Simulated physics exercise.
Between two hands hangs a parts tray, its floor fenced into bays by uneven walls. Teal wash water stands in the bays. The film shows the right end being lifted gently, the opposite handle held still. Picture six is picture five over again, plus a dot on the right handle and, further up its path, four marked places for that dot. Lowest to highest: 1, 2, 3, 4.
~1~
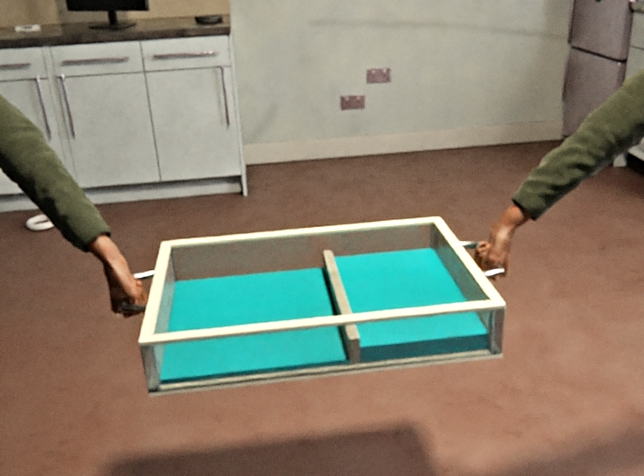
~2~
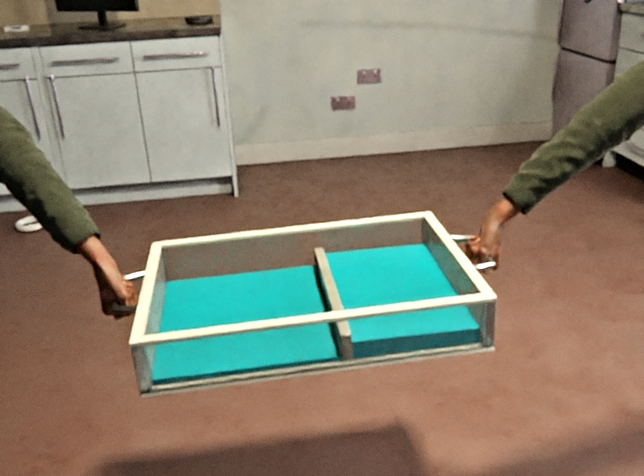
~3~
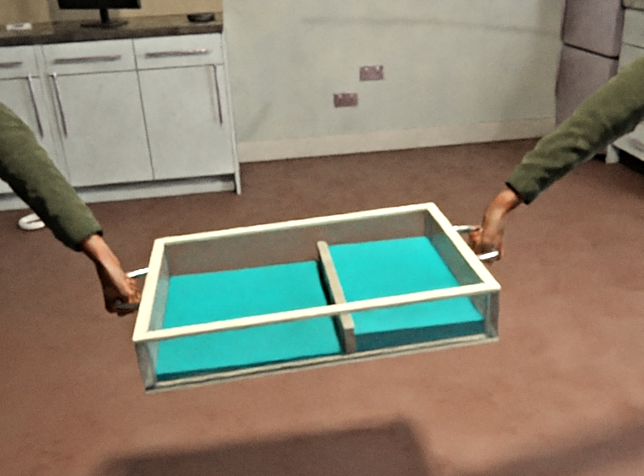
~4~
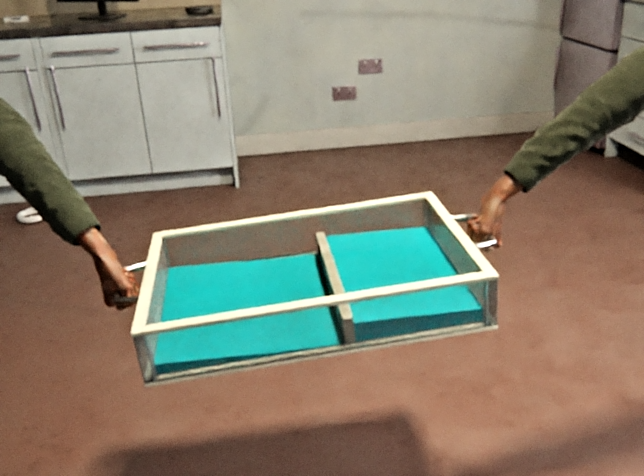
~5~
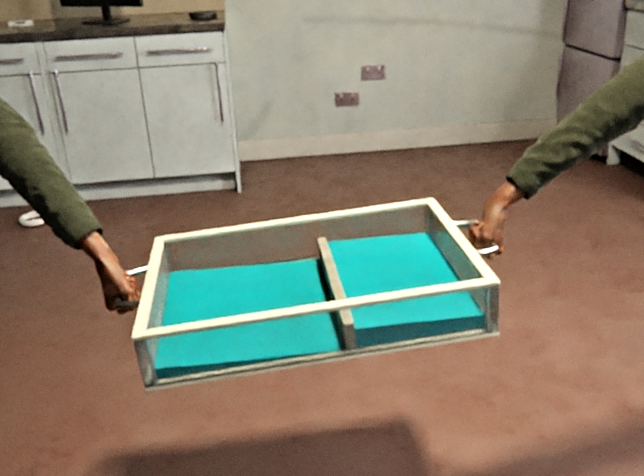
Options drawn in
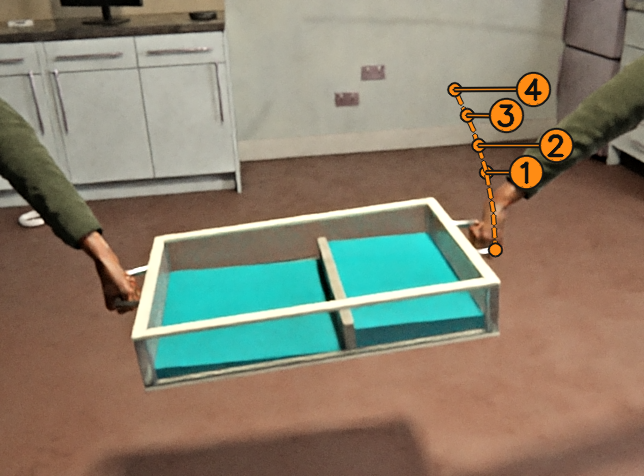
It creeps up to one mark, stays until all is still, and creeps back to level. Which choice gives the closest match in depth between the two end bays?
The answer is stop 1.
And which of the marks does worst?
The answer is 4.
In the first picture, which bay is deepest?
It is the right one.
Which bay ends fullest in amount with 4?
The left bay.
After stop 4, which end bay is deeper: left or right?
The left one.
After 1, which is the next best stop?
The answer is 2.
On the marked copy, 1 at (486, 172); 2 at (478, 145); 3 at (467, 115); 4 at (454, 89).
If 1 is chosen, the two end bays stand about equally deep; nothing spills.
If 2 is chosen, the left end bay stands a little deeper than the other; nothing spills.
If 3 is chosen, the left end bay stands much deeper than the other; nothing spills.
If 4 is chosen, the left end bay stands much deeper than the other; about 1 % goes over the rim.
